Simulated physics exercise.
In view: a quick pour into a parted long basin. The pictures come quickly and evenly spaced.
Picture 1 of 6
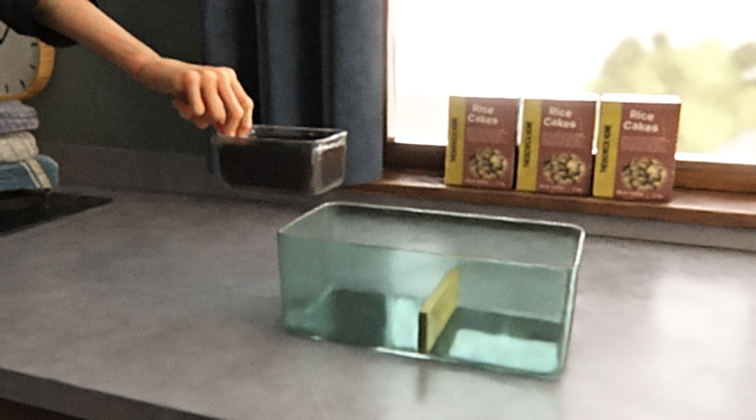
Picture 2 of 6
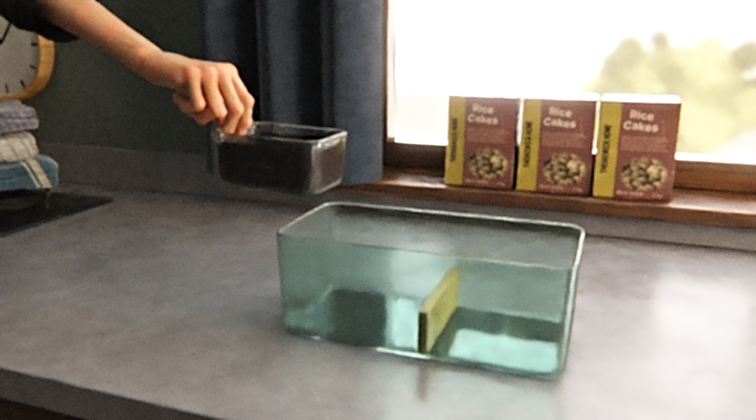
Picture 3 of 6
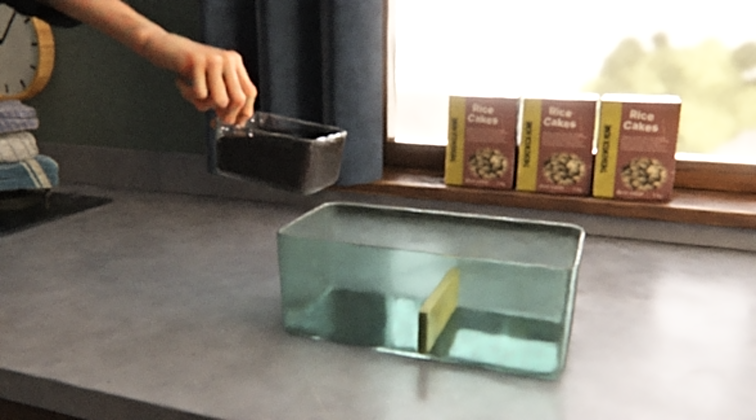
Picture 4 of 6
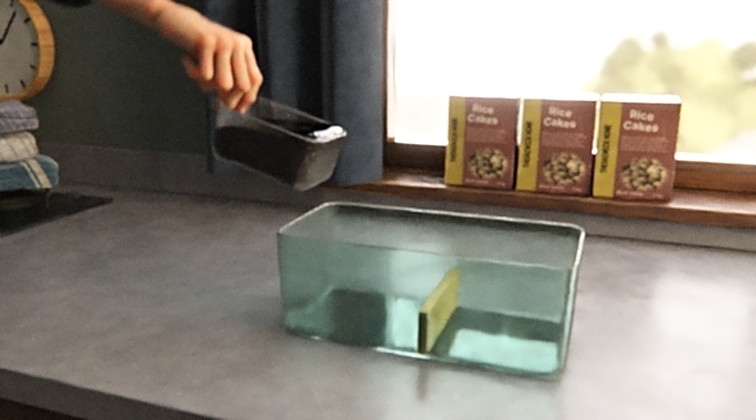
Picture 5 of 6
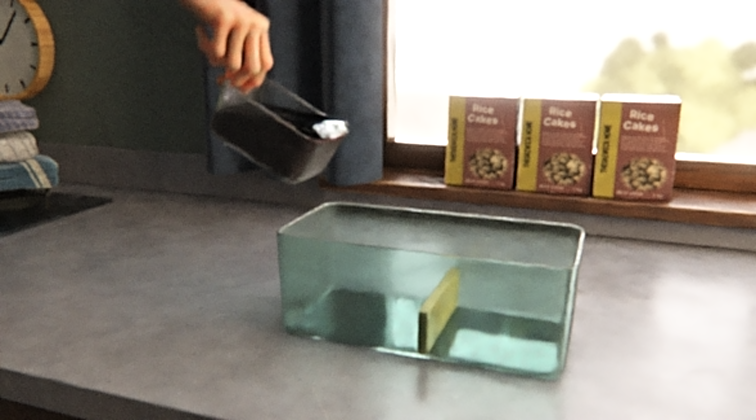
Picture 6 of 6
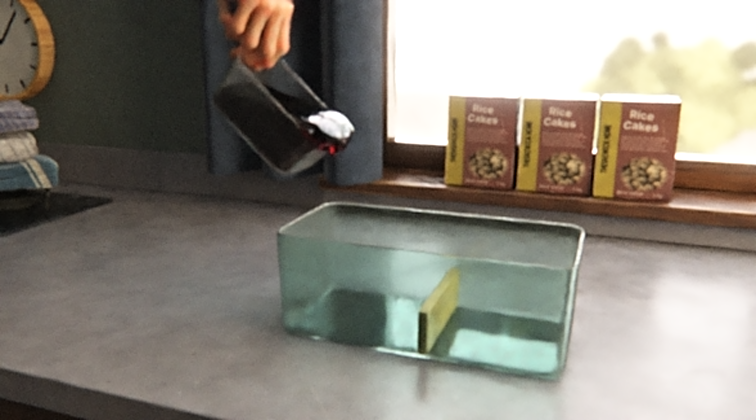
The footage shows a hand holding a small clear container of dark liquid above a long, greenish transparent basin with a yellow divider, then steadily tilting it to the right until the liquid reaches over its lower edge.
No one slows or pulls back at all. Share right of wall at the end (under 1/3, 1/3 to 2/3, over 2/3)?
The share that settles right of the wall is smaller than one third, as I see it.
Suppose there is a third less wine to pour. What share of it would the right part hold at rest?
It works out near 10 percent.
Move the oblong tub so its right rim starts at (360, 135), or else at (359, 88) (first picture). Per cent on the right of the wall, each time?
Close to 50 % for the first start and close to 55 % for the second.
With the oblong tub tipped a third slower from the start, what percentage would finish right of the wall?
It comes to 20 per cent or so.
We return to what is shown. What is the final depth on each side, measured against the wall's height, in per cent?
Left part: 40 per cent; right part: 10.
A moment on, the oblong tub is tipped right over and 18 per cent is still to pour, 22 is left of the wall and 0 right of it.
Next, the oblong tub is tipped right over and 0 per cent is still to pour, 88 is left of the wall and 6 right of it.
Then the oblong tub is tipped right over and 1 per cent is still to pour, 72 is left of the wall and 7 right of it.
Later the oblong tub is tipped right over and 0 per cent is still to pour, 78 is left of the wall and 11 right of it.
At rest 78 per cent lies left of the wall, 13 right of it and 9 outside.
